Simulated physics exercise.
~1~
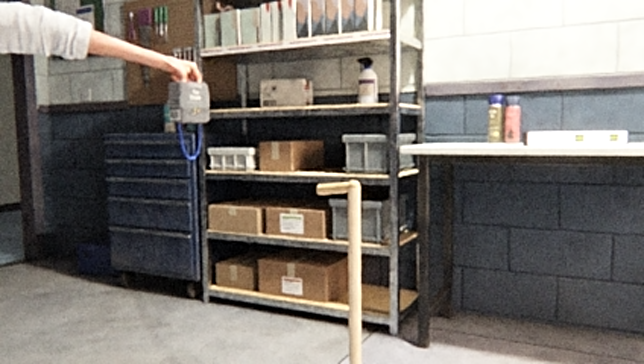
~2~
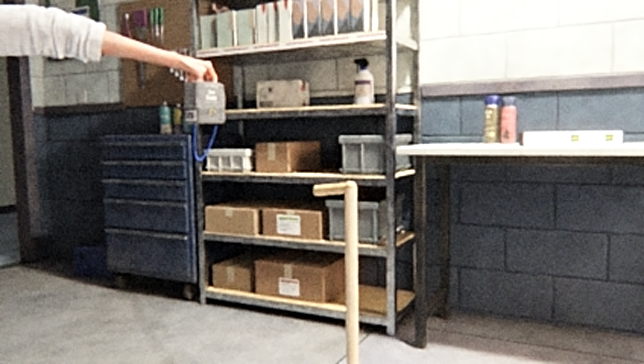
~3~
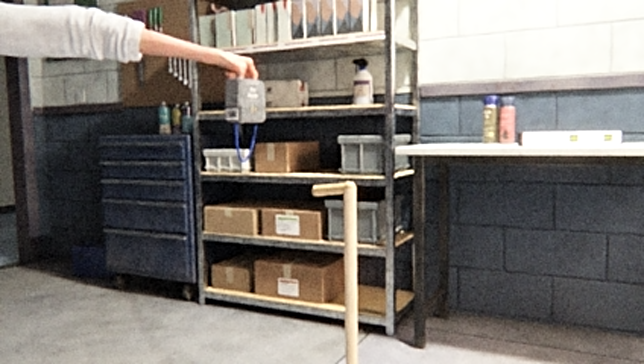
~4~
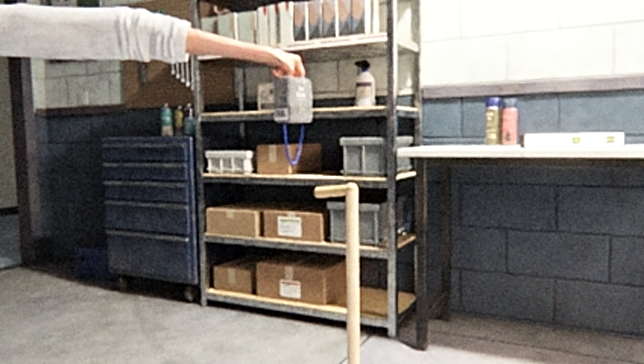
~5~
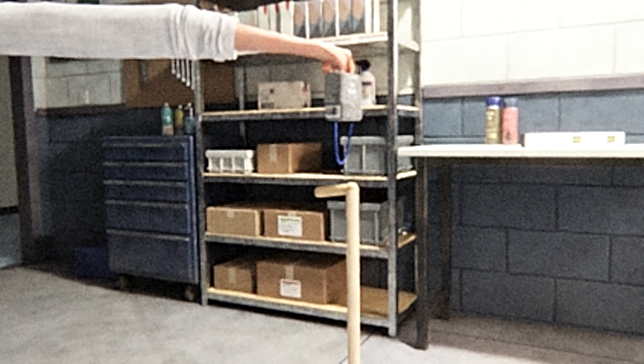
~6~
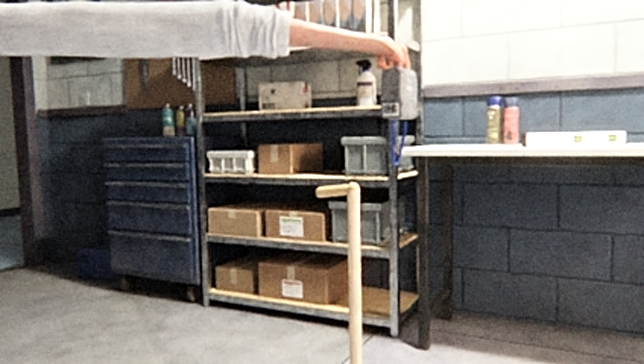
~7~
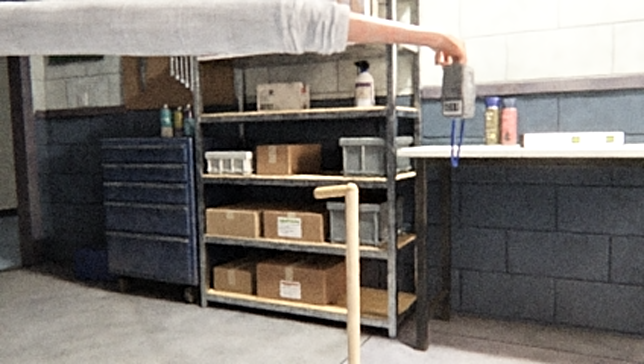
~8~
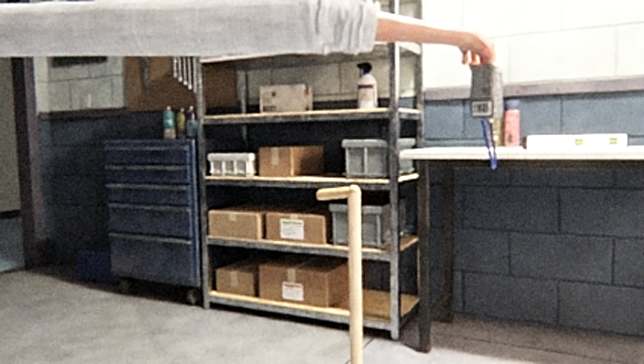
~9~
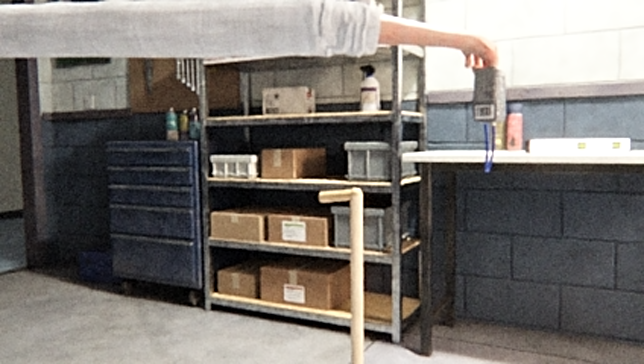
A hand reaching in from the left, its arm in a pale sleeve, holds a small grey pouch upright with a blue loop hanging beneath it. The slightly swaying view faces a workshop wall, with a dark blue drawer cabinet at left, metal shelves of cardboard boxes in the middle and a pale-topped table at right. In front stands a light wooden post with a short bar at its top. The hand carries the pouch rightward past the shelves and above the post. The loop clears the bar without catching, and the pouch ends held over the table, near the bottles.
